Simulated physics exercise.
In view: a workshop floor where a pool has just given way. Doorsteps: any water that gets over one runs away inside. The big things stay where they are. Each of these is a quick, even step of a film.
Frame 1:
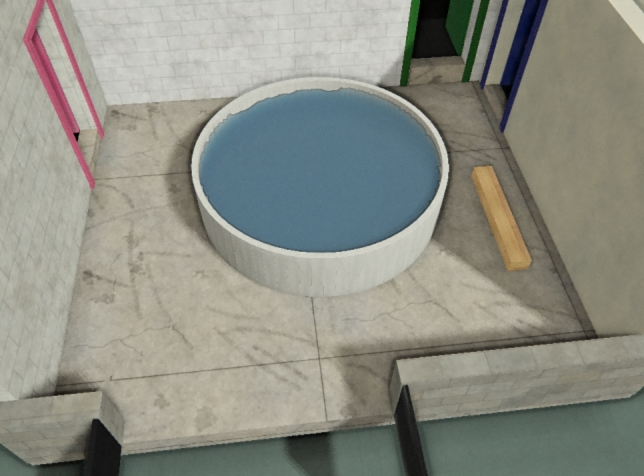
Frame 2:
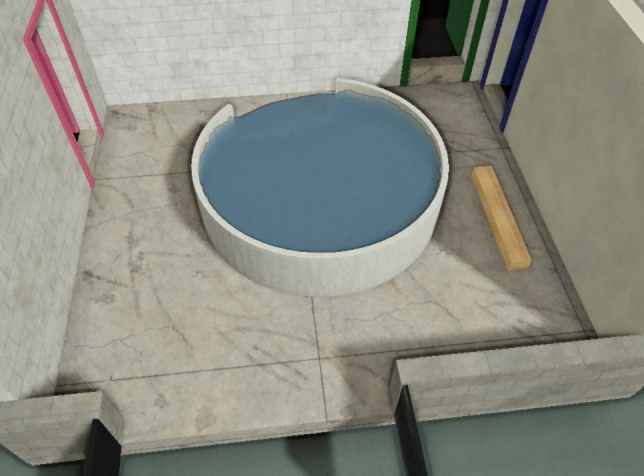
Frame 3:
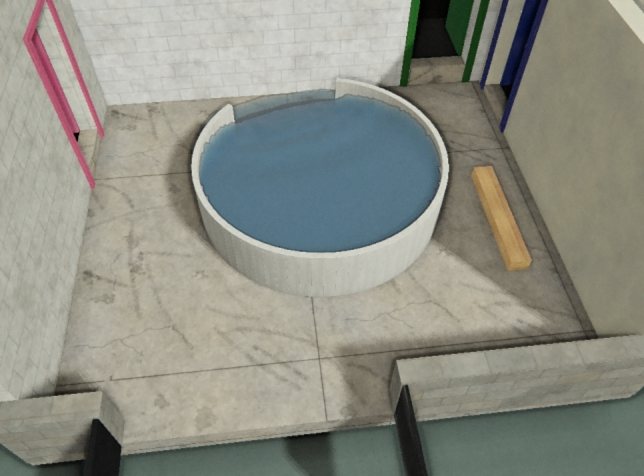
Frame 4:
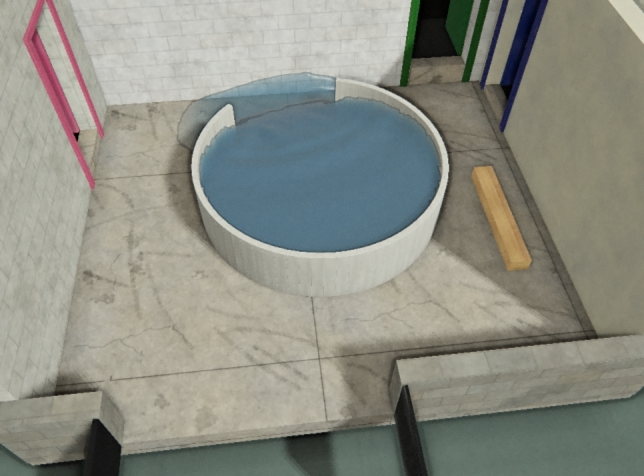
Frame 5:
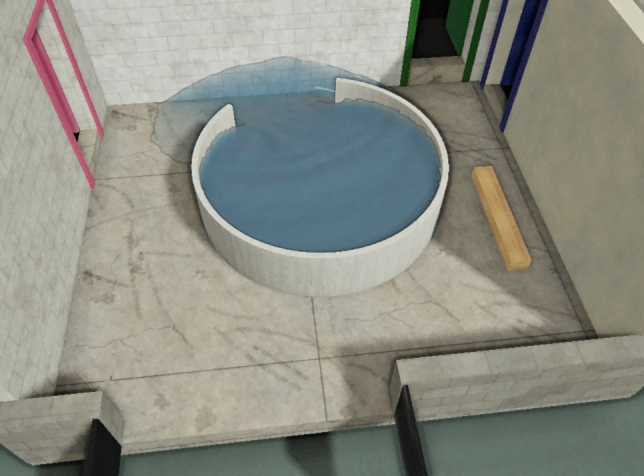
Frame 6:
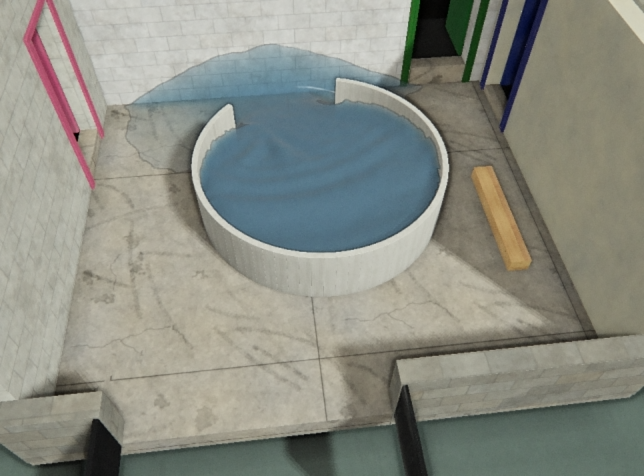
Water pouring through a gap in the far side of a round tank, spreading across the stone floor along the white wall.
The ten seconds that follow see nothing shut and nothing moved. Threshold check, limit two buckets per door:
My prediction: Pink door: Over two buckets, green door: Two buckets at most, blue door: Over two buckets.
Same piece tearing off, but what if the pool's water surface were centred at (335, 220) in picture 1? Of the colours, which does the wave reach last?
The door you want is the blue one.
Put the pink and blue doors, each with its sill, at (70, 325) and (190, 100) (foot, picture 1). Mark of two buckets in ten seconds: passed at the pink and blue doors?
In short: The pink door falls short, the blue door tops the mark.
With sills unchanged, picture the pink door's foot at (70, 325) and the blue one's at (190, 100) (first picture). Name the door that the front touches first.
Answer: The door marked blue.
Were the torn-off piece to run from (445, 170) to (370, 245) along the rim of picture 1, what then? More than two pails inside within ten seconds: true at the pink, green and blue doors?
The pink one falls short; the green one falls short; the blue one tops the mark.
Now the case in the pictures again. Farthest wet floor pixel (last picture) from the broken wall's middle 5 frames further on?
I'd say around (474, 87).
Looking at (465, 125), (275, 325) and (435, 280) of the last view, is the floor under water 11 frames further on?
First spot inundated, second not wet, third not wet.
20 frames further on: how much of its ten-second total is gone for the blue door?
Close to 55 percent.
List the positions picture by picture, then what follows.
The first picture shows the round tank at (320, 160) is whole and still.
In the second picture, the front is at a hidden place, out from the gap on the round tank's far side.
In the third picture, water pours out on the round tank's far side and has run to a hidden place.
In the fourth picture, the front is at a hidden place, out from the gap on the round tank's far side.
In the fifth picture, water pours out on the round tank's far side and has run to (163, 104).
In the sixth picture, water pours out on the round tank's far side and has run to (132, 106).
A moment on, water covers 25 % of the floor; the pink door wet at the sill, nothing in, the green door wet at the sill, nothing in, the blue door wet at the sill, nothing in.
Next, water covers 45 % of the floor; the pink door over two buckets in, the green door wet at the sill, nothing in, the blue door over two buckets in.
Then, water covers 75 % of the floor; the pink door far over two buckets in, the green door wet at the sill, nothing in, the blue door far over two buckets in.
Later, water covers 95 % of the floor; the pink door far over two buckets in, the green door wet at the sill, nothing in, the blue door far over two buckets in.
In the end, water covers 95 % of the floor; the pink door far over two buckets in, the green door wet at the sill, nothing in, the blue door far over two buckets in.
